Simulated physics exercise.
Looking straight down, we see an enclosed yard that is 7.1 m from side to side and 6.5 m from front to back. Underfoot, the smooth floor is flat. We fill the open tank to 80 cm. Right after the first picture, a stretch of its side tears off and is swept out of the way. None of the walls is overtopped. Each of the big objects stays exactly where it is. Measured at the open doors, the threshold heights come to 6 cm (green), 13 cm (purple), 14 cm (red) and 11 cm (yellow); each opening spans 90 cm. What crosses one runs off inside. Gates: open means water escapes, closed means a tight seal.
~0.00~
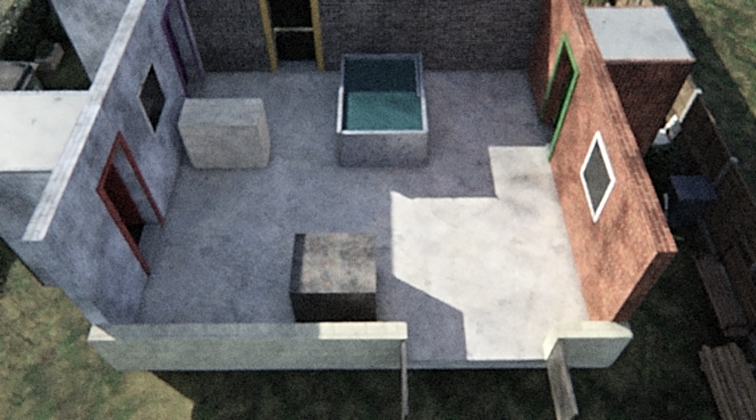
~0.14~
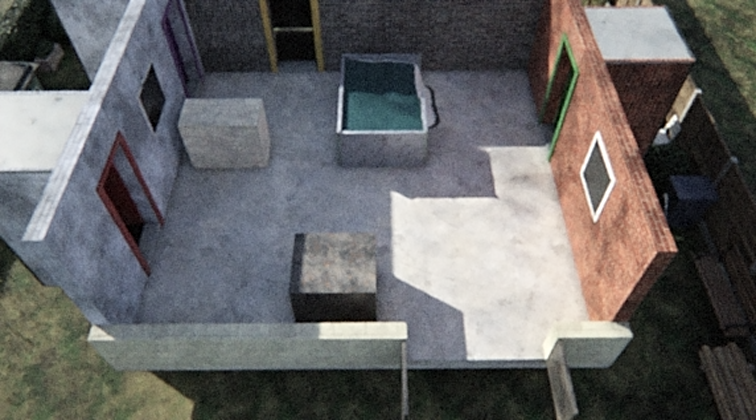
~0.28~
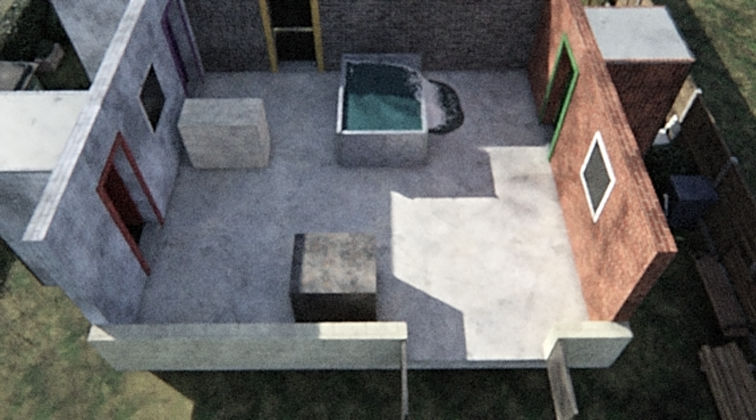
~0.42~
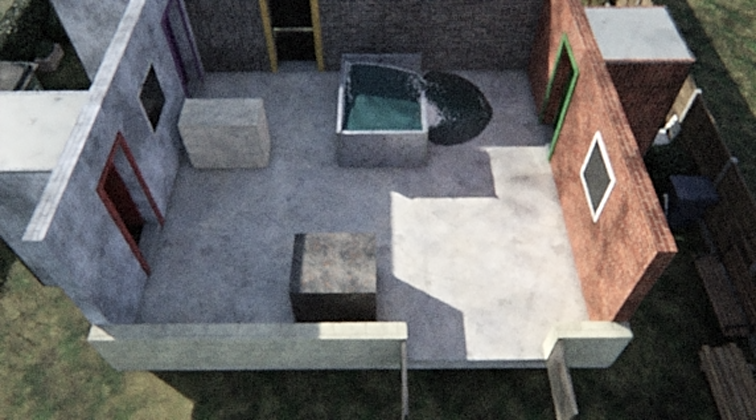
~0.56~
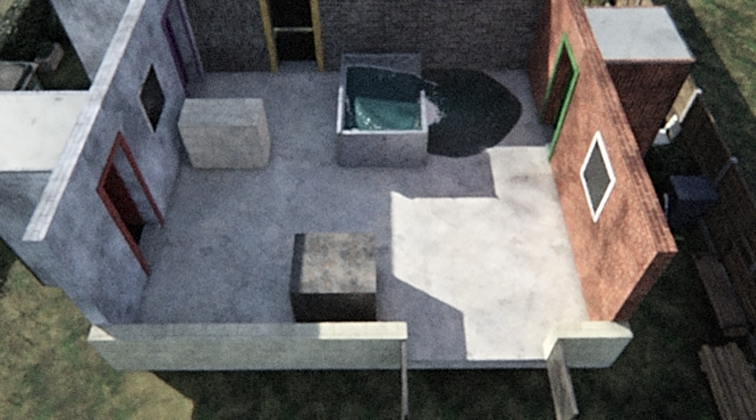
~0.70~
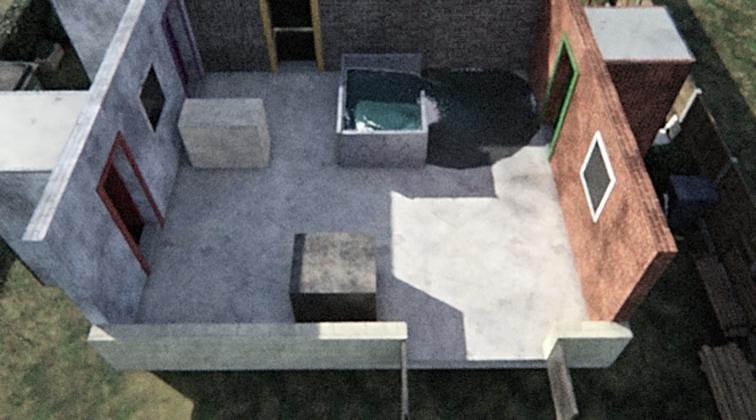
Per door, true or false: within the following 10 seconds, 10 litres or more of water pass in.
Green door: True. Purple door: False. Red door: False. Yellow door: False.
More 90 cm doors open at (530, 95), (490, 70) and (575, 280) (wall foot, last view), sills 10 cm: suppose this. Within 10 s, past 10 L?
Door 1: Higher; door 2: Higher; door 3: Lower.
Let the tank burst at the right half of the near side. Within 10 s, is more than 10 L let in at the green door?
Compared with the limit, green is less.
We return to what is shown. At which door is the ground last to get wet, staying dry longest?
Answer: The red door.
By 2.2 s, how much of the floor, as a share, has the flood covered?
Wet share: Near 20 percent.
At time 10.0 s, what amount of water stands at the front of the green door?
It comes to near 7.0 cm.
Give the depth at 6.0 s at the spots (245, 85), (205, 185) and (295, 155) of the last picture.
About 3, 0 and 0 cm.
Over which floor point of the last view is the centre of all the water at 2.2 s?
Roughly (443, 115).
After 1.4 s water covers 15 % of the floor and is deepest (61 cm) near (525, 76); green door 17 cm at the sill, 33 L in, purple door not reached, red door not reached, yellow door not reached.
After 2.2 s water covers 20 % of the floor and is deepest (42 cm) near (475, 76); green door 21 cm at the sill, 111 L in, purple door not reached, red door not reached, yellow door not reached.
After 3.5 s water covers 40 % of the floor and is deepest (27 cm) near (579, 343); green door 14 cm at the sill, 191 L in, purple door not reached, red door not reached, yellow door not reached.
After 6.0 s water covers 55 % of the floor and is deepest (16 cm) near (526, 81); green door 12 cm at the sill, 250 L in, purple door 8 cm at the sill, 0 L in, red door not reached, yellow door 5 cm at the sill, 0 L in.
After 10.0 s water covers 75 % of the floor and is deepest (8 cm) near (402, 345); green door 7 cm at the sill, 277 L in, purple door 5 cm at the sill, 0 L in, red door 3 cm at the sill, 0 L in, yellow door 3 cm at the sill, 0 L in.
